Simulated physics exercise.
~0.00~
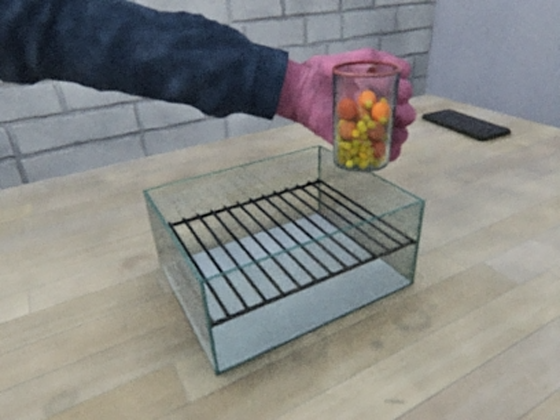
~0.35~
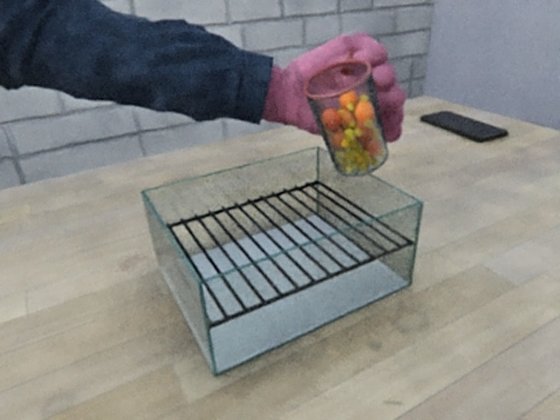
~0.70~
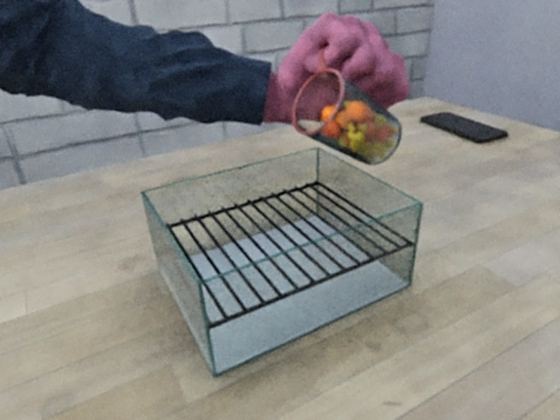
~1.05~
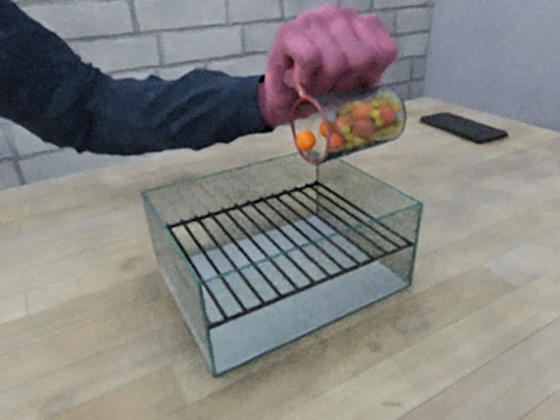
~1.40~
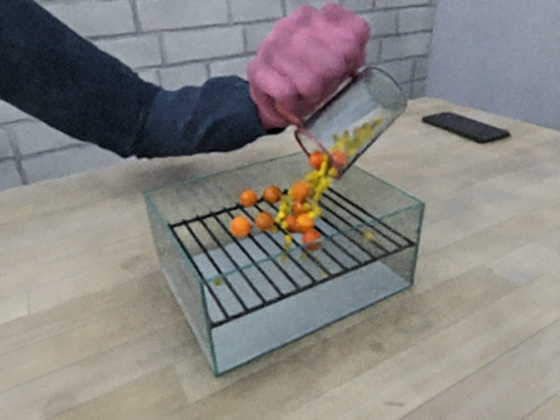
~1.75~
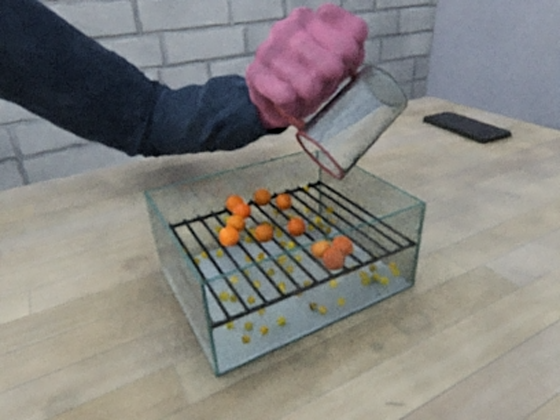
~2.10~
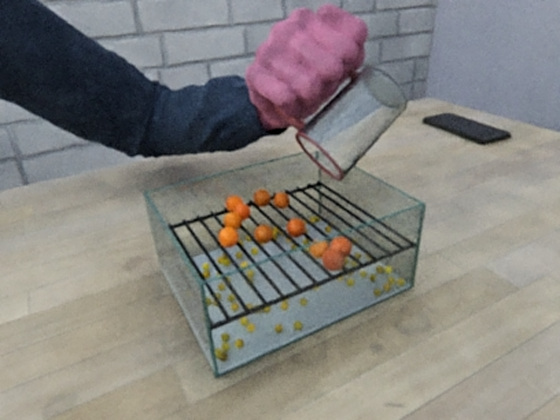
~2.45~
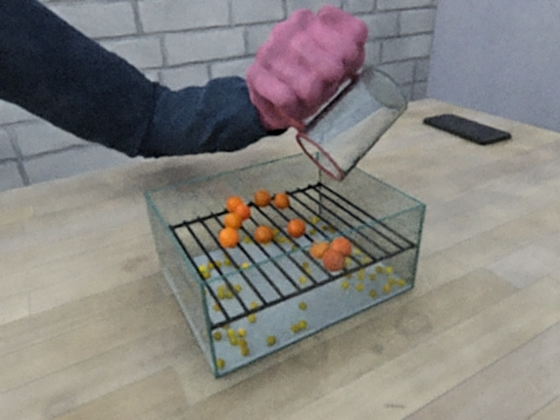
On a pale wooden table before a white brick wall, seen from slightly above by a gently swaying camera, an open glass box stands with a black wire rack across it. A pink-gloved hand in a dark sleeve reaches in from the left, holding a clear cup of orange balls and small yellow bits above the box, while a dark phone lies at right. The hand tips the cup leftward until its mouth points down, and the mix spills onto the rack. The yellow bits drop between the wires and scatter below. The orange balls stay on top, under the emptied cup.
